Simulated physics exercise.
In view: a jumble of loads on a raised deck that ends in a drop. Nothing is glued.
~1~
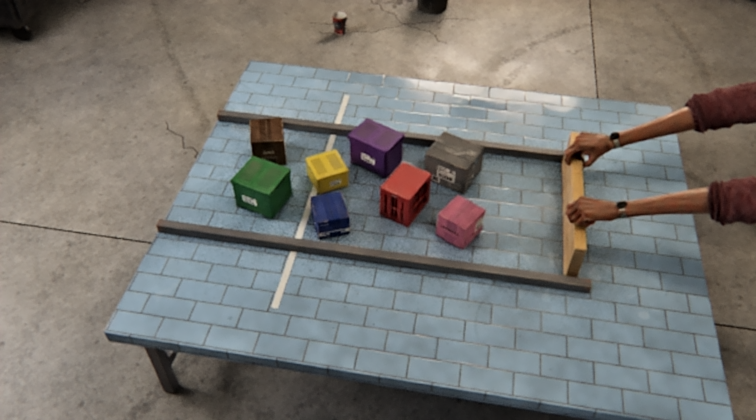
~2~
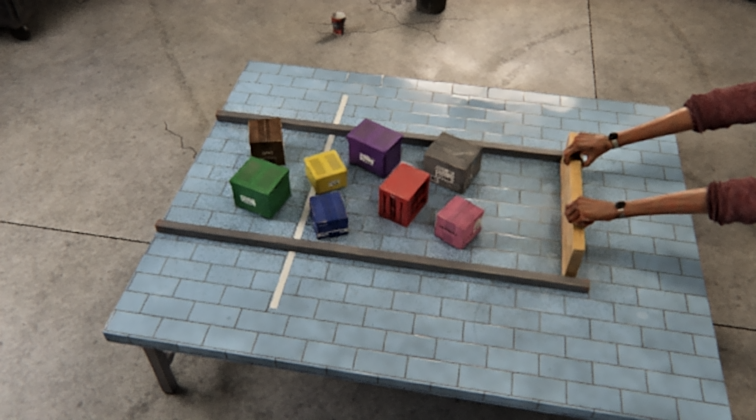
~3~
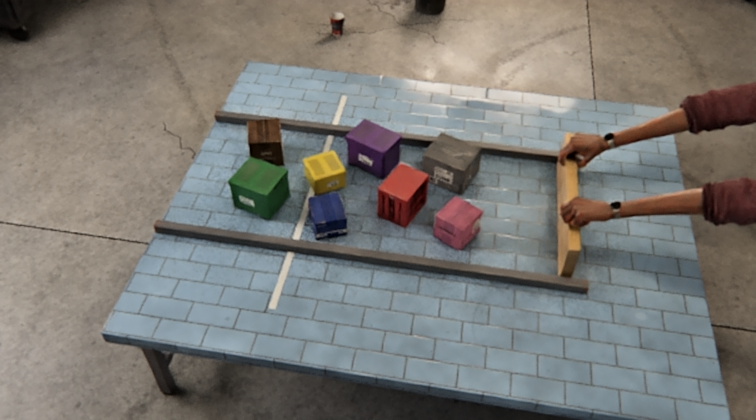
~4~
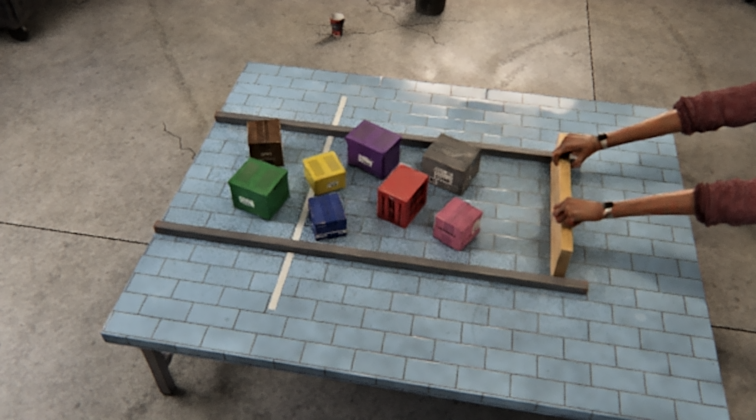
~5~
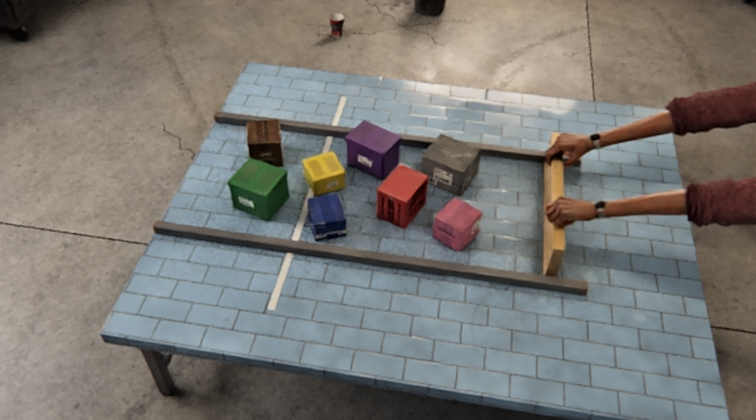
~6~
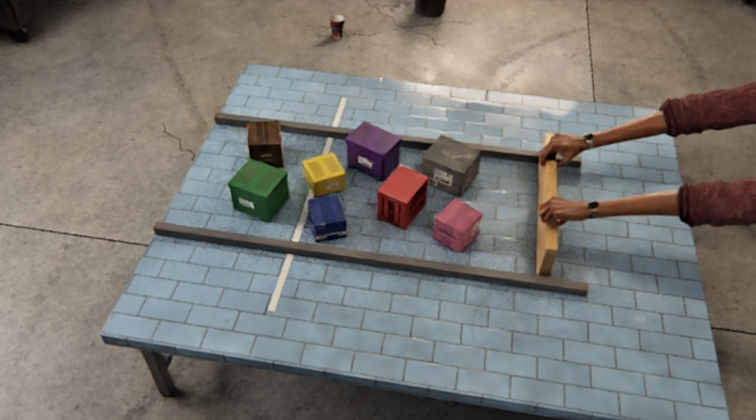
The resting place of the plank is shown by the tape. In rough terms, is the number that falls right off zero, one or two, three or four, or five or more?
It is zero.
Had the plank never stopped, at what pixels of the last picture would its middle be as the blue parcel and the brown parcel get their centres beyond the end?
Points: About (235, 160) and about (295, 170).
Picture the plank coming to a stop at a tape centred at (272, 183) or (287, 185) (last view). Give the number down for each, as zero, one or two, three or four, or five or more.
One after the other, that's one to two for the first and 1 or 2 for the second.
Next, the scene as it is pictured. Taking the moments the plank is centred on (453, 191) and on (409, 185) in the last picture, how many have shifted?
At the one place 2, at the other 4.
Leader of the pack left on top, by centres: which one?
That's the brown parcel.
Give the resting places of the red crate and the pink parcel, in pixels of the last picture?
Middles: Around (284, 185) and around (281, 221).
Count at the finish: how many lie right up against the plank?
Tally at the end: 3.
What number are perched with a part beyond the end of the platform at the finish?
Number: 0.
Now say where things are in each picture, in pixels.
In the first picture, brown parcel (268, 142); green tote (263, 188); yellow tote (327, 172); plank (573, 202); tape (316, 185).
In the second picture, green tote (262, 188); blue parcel (329, 215).
In the third picture, yellow tote (325, 173); plank (568, 203).
In the fourth picture, brown parcel (266, 144); pink parcel (458, 224).
In the fifth picture, green tote (260, 190); purple tote (373, 151).
In the sixth picture, brown parcel (266, 145); green tote (260, 191); yellow tote (324, 175); plank (547, 203); tape (313, 188).
A little later, none off yet; brown parcel at rest near (266, 145); green tote at rest near (260, 191); yellow tote at rest near (324, 175).
Next, none off yet; brown parcel shifted a little near (257, 145); green tote at rest near (260, 190); yellow tote shifted about its own width near (299, 176).
When it is over, the number that fall off is zero.
